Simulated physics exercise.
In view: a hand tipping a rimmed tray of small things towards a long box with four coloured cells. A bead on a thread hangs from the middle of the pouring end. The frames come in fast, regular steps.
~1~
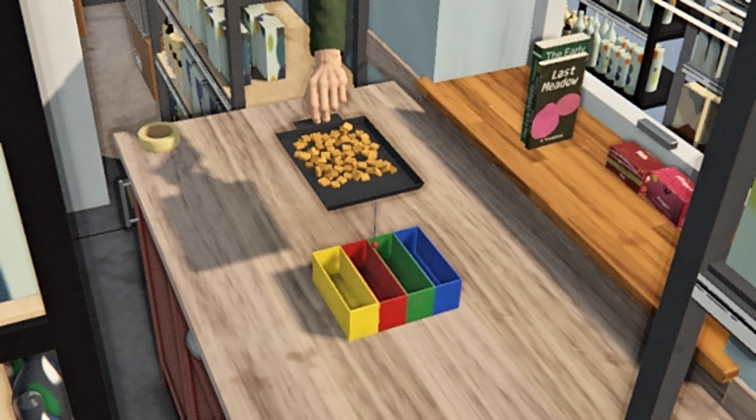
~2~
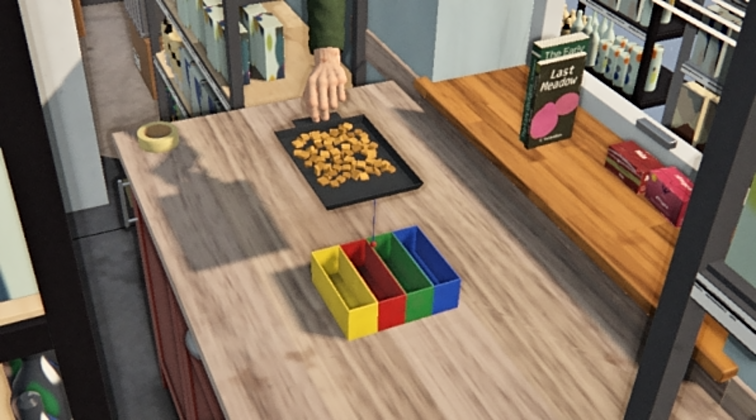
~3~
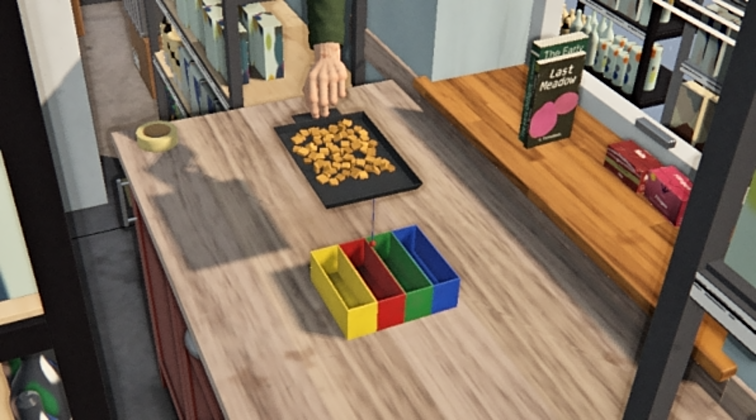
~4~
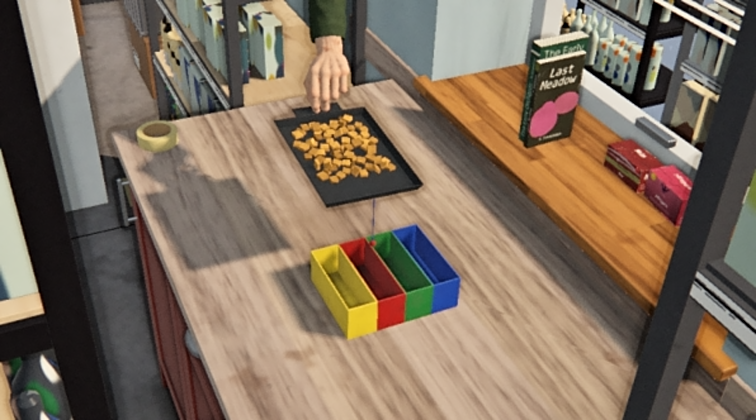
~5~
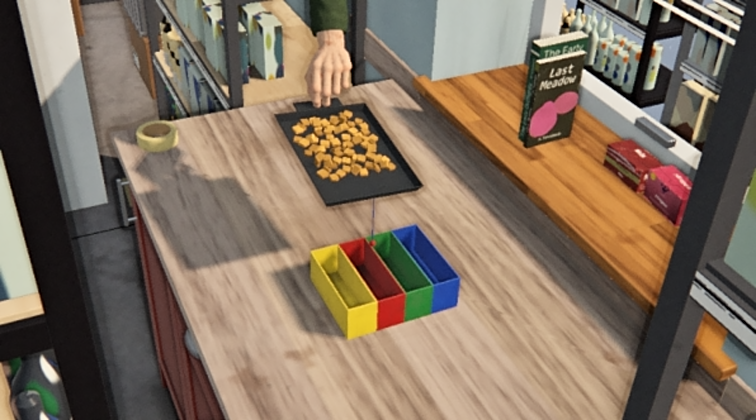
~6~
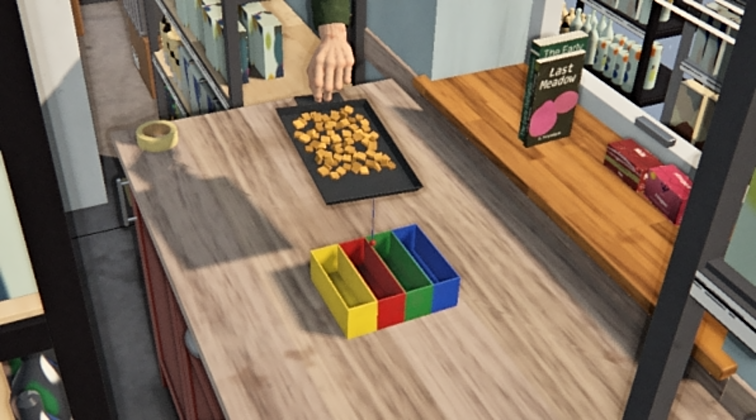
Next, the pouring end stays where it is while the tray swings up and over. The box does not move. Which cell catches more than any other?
The blue one ends fullest.
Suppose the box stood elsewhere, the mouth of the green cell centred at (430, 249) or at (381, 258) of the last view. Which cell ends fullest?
One: The green cell. Two: The blue one.
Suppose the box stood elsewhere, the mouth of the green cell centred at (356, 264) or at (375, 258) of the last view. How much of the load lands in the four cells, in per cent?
The first gives 10 %, the second 50 %.
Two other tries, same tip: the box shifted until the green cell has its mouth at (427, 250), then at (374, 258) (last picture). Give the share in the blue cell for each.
The first gives 10 %, the second 40 %.
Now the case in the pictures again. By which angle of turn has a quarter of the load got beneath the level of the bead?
Near 65 degrees.
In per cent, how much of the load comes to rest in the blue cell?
It comes to 60 per cent or so.
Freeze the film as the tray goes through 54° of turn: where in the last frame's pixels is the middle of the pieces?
Roughly at (399, 178).
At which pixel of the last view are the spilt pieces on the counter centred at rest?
Close to (452, 264).
Soon after the last picture, tray tipped steeply; nearly all on the tray; a stray few falling or outside the box.
A little later, tray tipped right over; about a third on the tray; about a quarter in the blue cell; a small part in the green cell; about a third falling or outside the box.
Later still, tray tipped past a quarter turn; about two thirds in the blue cell; about a quarter in the green cell; a small part falling or outside the box.
At rest, tray tipped past a quarter turn; about two thirds in the blue cell; about a quarter in the green cell; none in the yellow cell; none in the red cell; a small part outside the box.
